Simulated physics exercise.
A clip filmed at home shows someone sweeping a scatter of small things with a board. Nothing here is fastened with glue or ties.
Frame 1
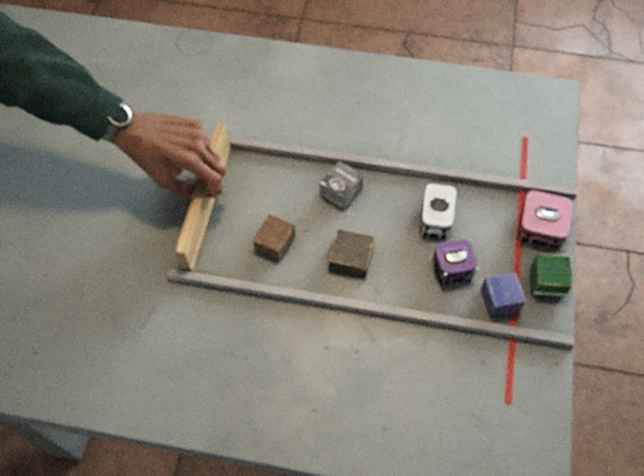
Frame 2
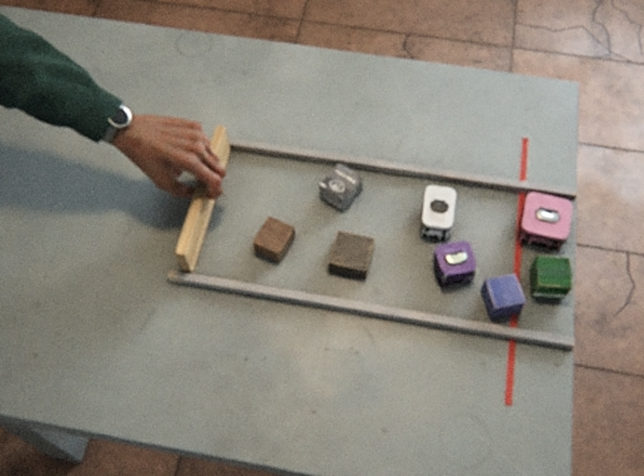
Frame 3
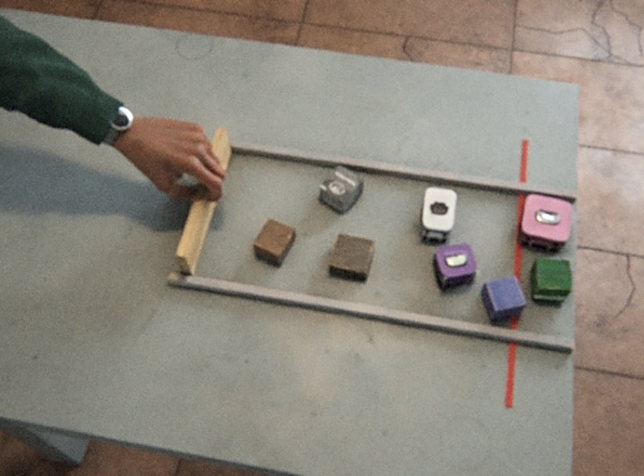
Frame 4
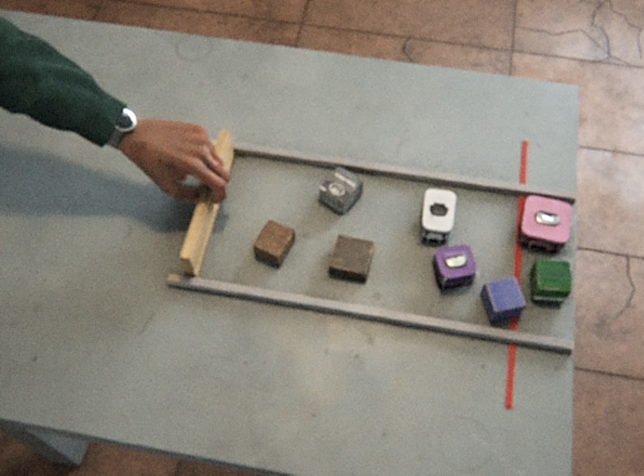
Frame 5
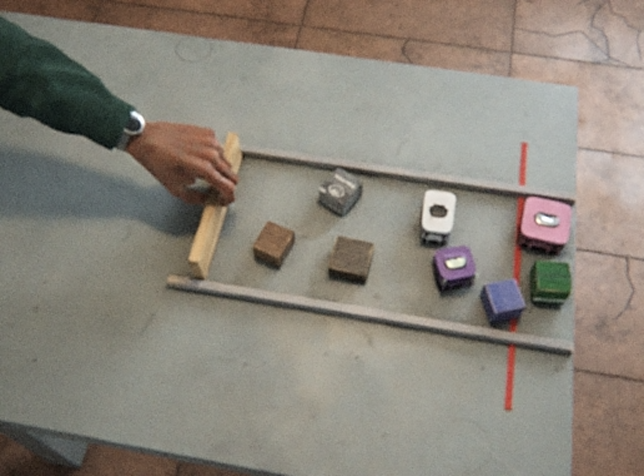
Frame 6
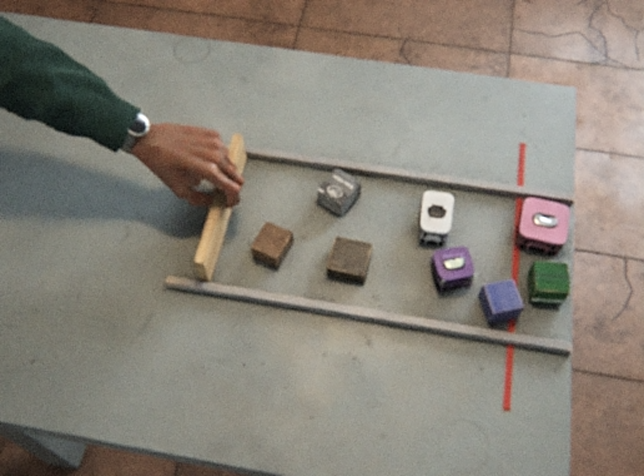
Hand holding a wooden board between two rails, sliding it slightly right toward scattered small blocks and cases that stay still.
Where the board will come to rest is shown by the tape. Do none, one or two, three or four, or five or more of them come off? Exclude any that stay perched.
Three or four of them come off.
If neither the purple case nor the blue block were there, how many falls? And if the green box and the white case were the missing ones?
That makes 2 fallen, then 1 fallen in the other try.
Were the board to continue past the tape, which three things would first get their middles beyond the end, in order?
The green box, the purple case, the pink case.
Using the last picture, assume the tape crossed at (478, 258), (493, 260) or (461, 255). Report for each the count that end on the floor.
First 1, then 2, then 1.
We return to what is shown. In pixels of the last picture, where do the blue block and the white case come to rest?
Near (573, 322) and (546, 244).
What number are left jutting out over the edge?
I count 2 overhanging.
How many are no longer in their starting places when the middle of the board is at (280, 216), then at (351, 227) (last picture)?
By the first moment it's 1, by the second it's 3.
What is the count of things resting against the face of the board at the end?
The count comes out at 3.
A little later, none off yet; green box at rest near (548, 283); pink case at rest near (542, 226); blue block at rest near (501, 301).
Next, none off yet; green box at rest near (548, 283); pink case at rest near (542, 226); blue block moving near (511, 306).
When it is over, the number that fall off is three or four; down, purple case, pink case and green box.
